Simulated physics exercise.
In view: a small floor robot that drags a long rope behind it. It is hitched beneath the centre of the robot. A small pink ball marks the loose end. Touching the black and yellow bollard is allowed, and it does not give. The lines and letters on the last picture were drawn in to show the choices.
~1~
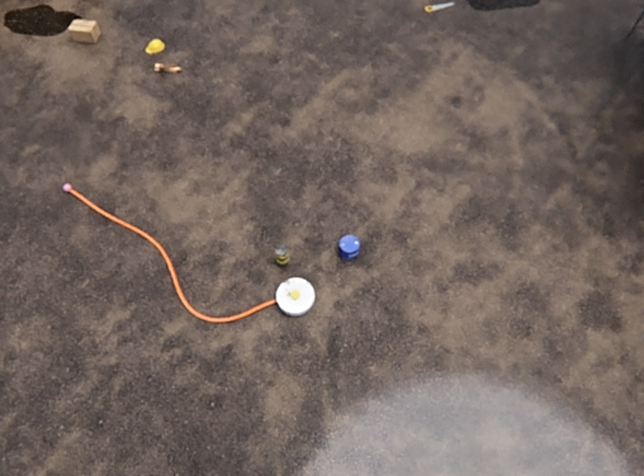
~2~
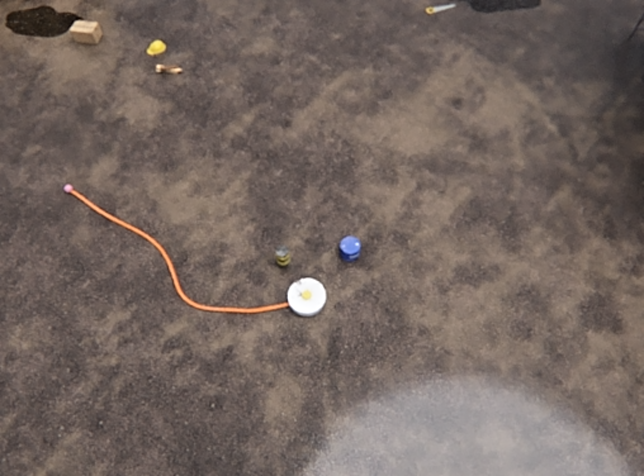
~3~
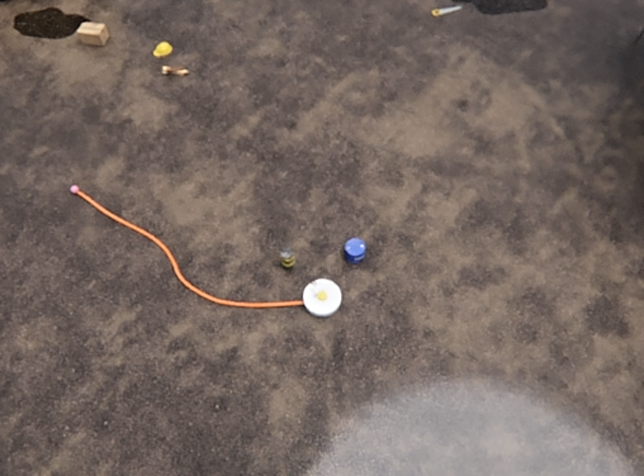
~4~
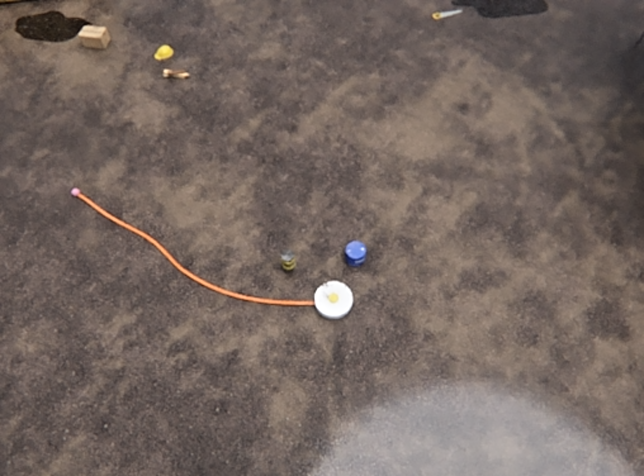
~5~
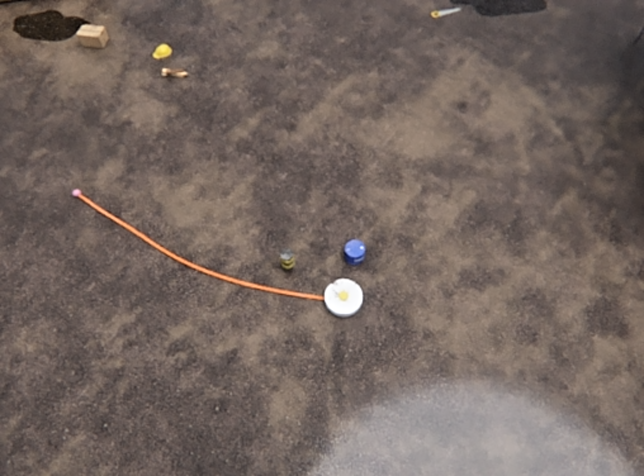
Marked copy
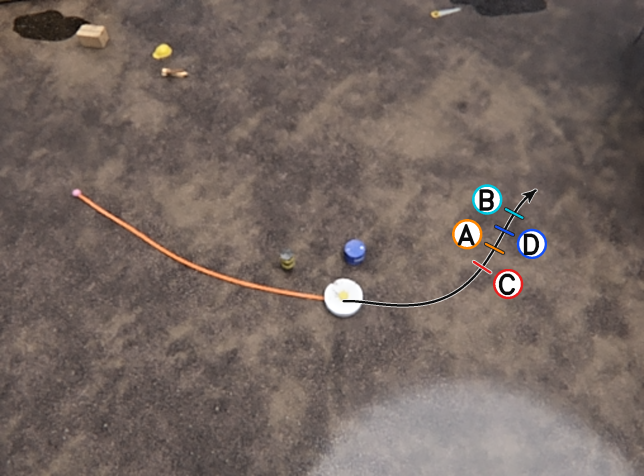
To begin with, a round white robot sits on a mottled dark floor, trailing a curvy orange rope to its left, with a small bollard and a blue pot nearby. The robot slides slowly right, passing below the bollard and then the pot, while the rope's bends straighten into a shallow curve.
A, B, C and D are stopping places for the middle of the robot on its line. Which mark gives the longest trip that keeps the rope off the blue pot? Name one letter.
All is well up to D.
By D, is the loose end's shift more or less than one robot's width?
By then, more.
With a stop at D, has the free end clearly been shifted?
Yes.
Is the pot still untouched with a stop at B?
For that mark, no.
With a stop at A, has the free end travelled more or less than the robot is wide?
More.
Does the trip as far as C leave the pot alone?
Yes.
On the copy, A at (495, 248); B at (514, 214); C at (482, 267); D at (504, 231); the route from (343, 301) via (472, 279) to (536, 190).
On D. First, robot (419, 302), middle of the rope (257, 270), free end (122, 221).
Then, robot (478, 271), middle of the rope (313, 276), free end (167, 238).
Finally, robot (506, 227), middle of the rope (355, 268), free end (204, 249); only the bollard has been touched, if anything.
By contrast, A is safe but short; B brings the rope against the pot; C is safe but short.
